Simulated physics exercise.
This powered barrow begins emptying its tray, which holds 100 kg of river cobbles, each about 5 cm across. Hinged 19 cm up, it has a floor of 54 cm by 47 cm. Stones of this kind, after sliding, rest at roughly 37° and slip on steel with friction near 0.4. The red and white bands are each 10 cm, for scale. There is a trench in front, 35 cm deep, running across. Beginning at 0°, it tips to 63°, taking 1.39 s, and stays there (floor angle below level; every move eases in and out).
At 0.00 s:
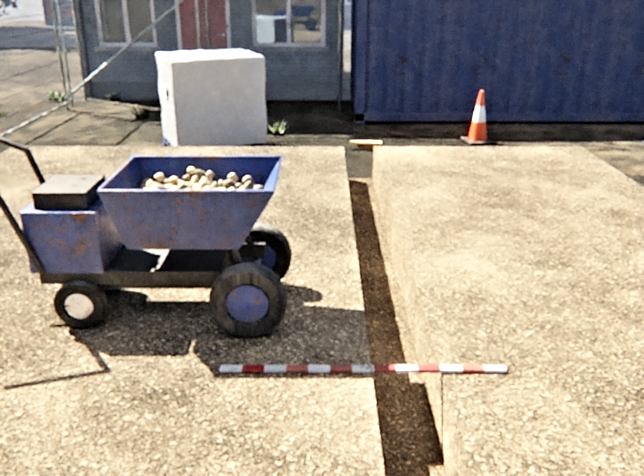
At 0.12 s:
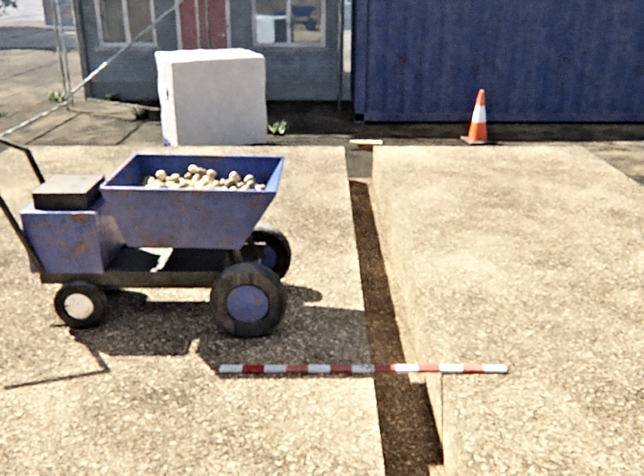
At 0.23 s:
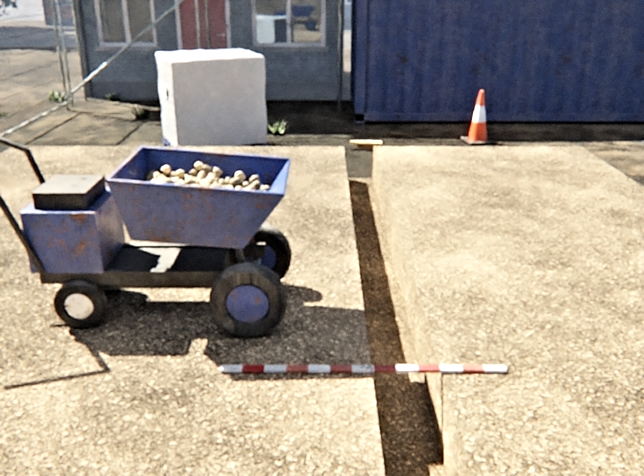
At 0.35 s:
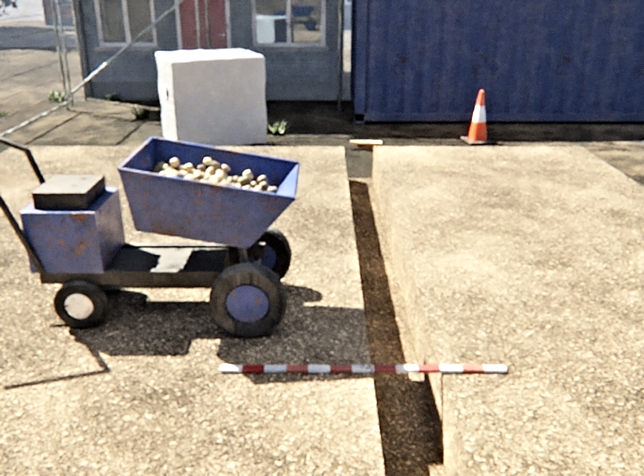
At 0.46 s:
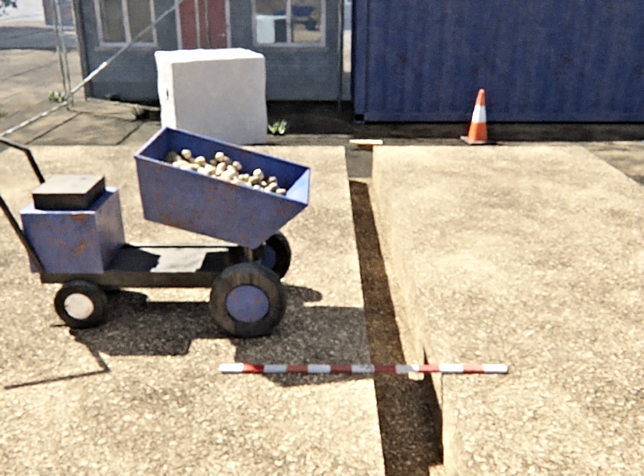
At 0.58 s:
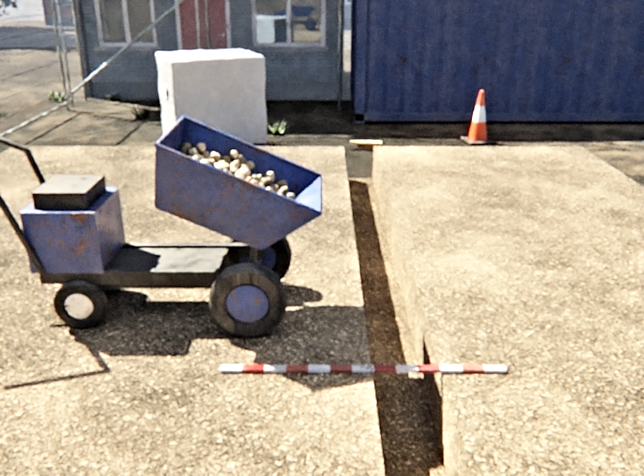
We see a small blue powered barrow loaded with rounded stones beside a narrow trench, with a red and white banded pole lying across it, as the tray steadily tilts forward, its rear rising and its front lip shifting right.
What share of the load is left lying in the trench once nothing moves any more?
About 47 per cent.
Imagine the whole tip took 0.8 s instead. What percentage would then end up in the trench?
In that case some 45 per cent.
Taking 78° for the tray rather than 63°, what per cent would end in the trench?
Some 95 in a hundred, I'd say.
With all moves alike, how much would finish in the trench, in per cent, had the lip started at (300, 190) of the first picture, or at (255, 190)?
I'd expect some 35 per cent, then some 50.
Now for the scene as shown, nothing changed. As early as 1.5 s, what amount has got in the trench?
Close to 15 per cent has got there by then.
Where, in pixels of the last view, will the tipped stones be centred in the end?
I'd point somewhere around (394, 355).
After 1.0 s the floor is at 53°; 100 % in the tray; the foremost stones are at (343, 240).
After 1.5 s the floor is at 63°; 87 % in the tray, 13 % in the trench; the foremost stones are at (419, 329).
After 1.8 s the floor is at 63°; 67 % in the tray, 30 % in the trench, 3 % past the trench; the foremost stones are at (460, 300).
After 3.8 s the floor is at 63°; 50 % in the tray, 47 % in the trench, 3 % past the trench; the foremost stones are at (489, 310).
